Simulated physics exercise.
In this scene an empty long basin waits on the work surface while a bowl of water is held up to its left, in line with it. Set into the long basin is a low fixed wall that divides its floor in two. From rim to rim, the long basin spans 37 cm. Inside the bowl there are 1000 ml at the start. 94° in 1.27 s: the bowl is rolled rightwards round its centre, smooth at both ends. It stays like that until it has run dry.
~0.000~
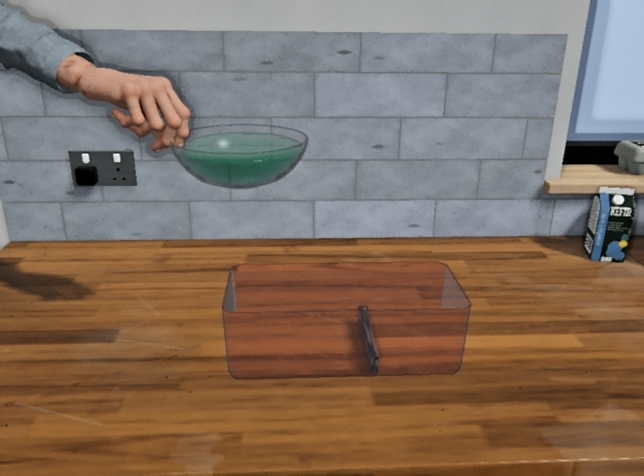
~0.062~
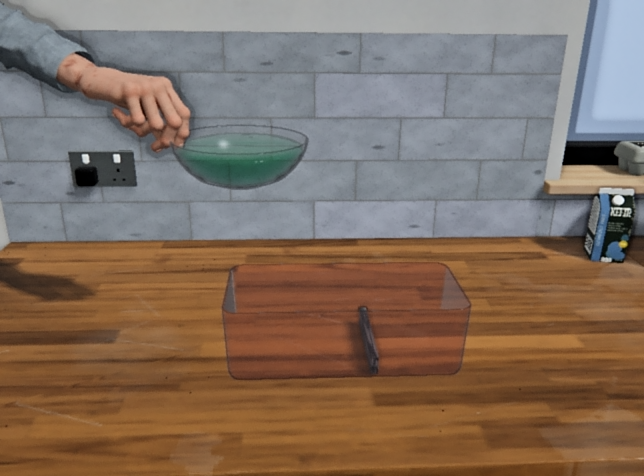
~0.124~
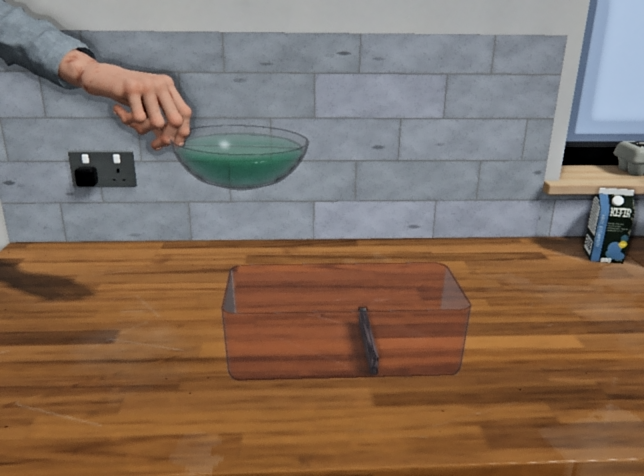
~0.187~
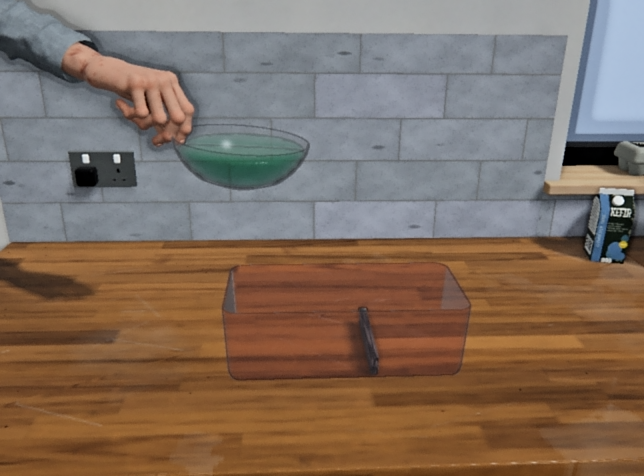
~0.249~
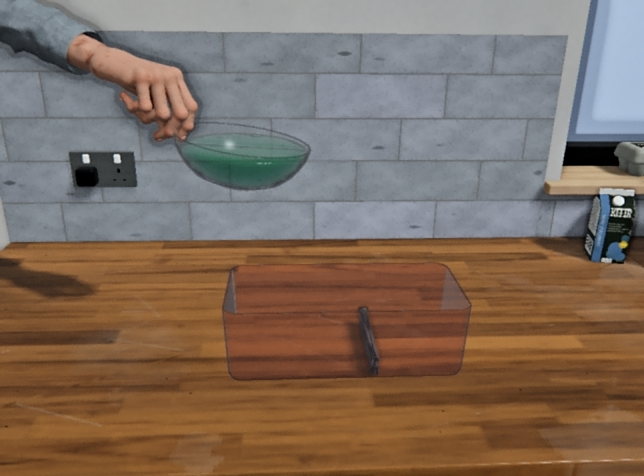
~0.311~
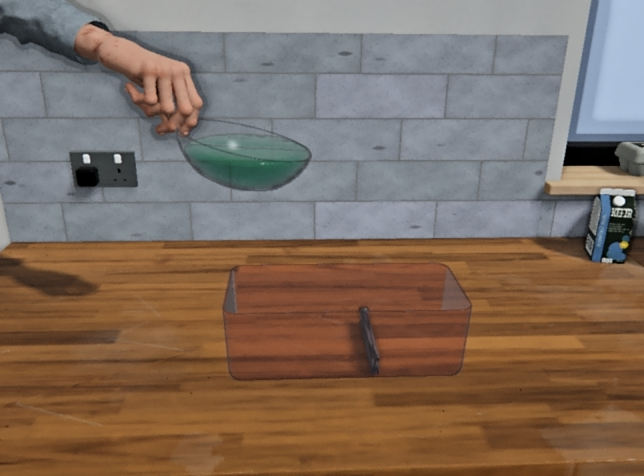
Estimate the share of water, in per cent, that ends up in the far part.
About 39 per cent.
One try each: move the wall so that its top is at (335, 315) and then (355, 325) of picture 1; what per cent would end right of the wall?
Some 80 in a hundred, then some 60 in a hundred.
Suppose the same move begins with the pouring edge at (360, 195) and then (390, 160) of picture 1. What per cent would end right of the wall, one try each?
About 65 %, then about 60 %.
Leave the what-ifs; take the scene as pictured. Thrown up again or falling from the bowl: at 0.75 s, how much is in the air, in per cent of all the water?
Around 44 percent.
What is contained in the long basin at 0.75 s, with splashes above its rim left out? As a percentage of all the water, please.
At that time the basin holds about 28 per cent of the liquid.
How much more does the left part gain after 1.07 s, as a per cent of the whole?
Near 4 percent, more or less.
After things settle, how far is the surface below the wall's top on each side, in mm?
It's around 14 mm on the left side and around 14 mm on the right side.
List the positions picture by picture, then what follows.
The first frame shows tilt 0°; pouring edge (307, 139); surface from (176, 144) to (304, 144); the long basin's rim runs from (227, 288) to (458, 284); the wall's top is at (368, 331).
The second frame shows tilt 1°; pouring edge (308, 140); surface from (176, 145) to (304, 145).
The third frame shows tilt 2°; pouring edge (308, 142); surface from (177, 144) to (304, 147).
The fourth frame shows tilt 5°; pouring edge (309, 146); surface from (178, 143) to (306, 148).
The fifth frame shows tilt 9°; pouring edge (310, 150); surface from (181, 142) to (308, 148).
The sixth frame shows tilt 13°; pouring edge (311, 156); surface from (184, 144) to (309, 151); 1 per cent is over the edge.
Then, 0.75 s in, the tilt is 60° and 28 per cent is still to pour, 14 is left of the wall and 14 right of it.
Then, 1.07 s in, the tilt is 88° and 0 per cent is still to pour, 55 is left of the wall and 38 right of it.
Then, 1.40 s in, the tilt is 94° and 0 per cent is still to pour, 60 is left of the wall and 38 right of it.
Then, 1.77 s in, the tilt is 94° and 0 per cent is still to pour, 59 is left of the wall and 39 right of it.
Finally, 59 per cent lies left of the wall, 39 right of it and 2 outside.
